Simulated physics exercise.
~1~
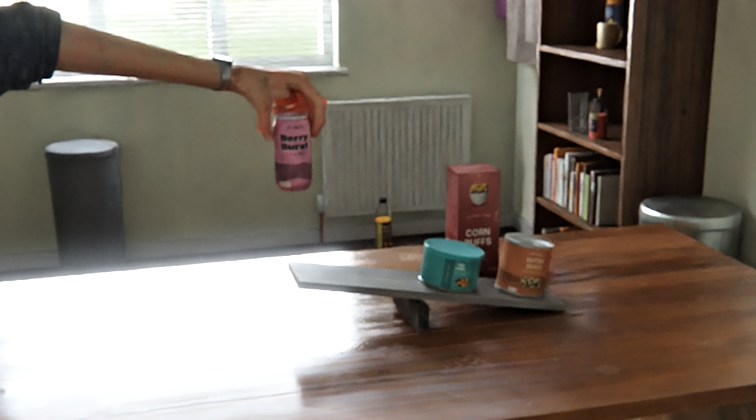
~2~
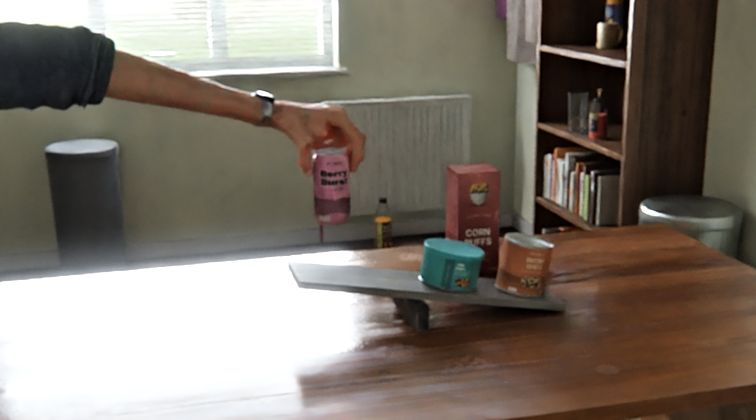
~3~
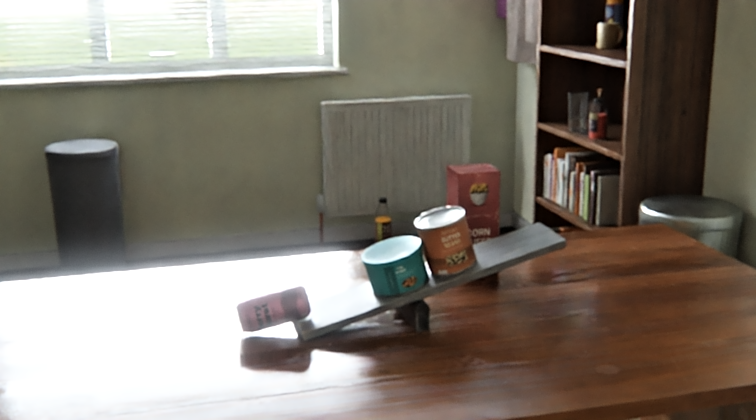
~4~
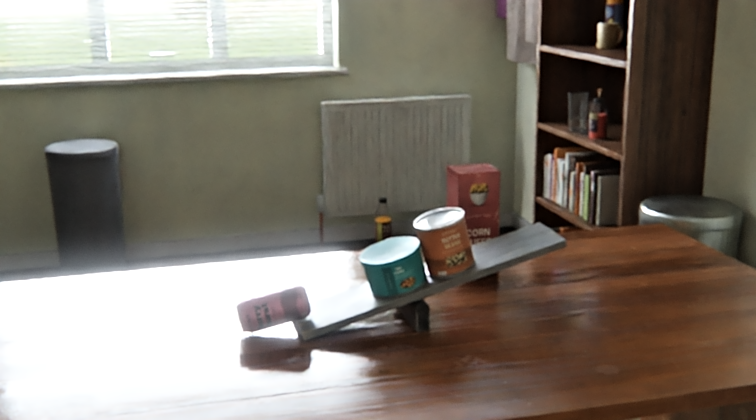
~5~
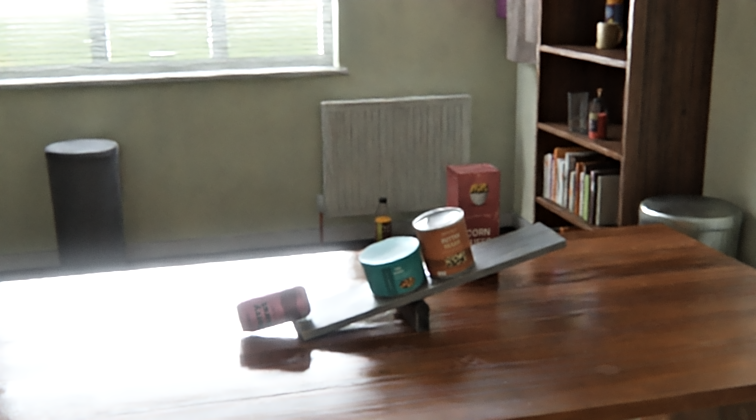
The footage shows a hand lowering a pink can above the raised left end of a grey plank holding a turquoise tub and an orange tin; the plank then tips left, both containers shift left, still on it, and the can lies on its side by the lowered end.
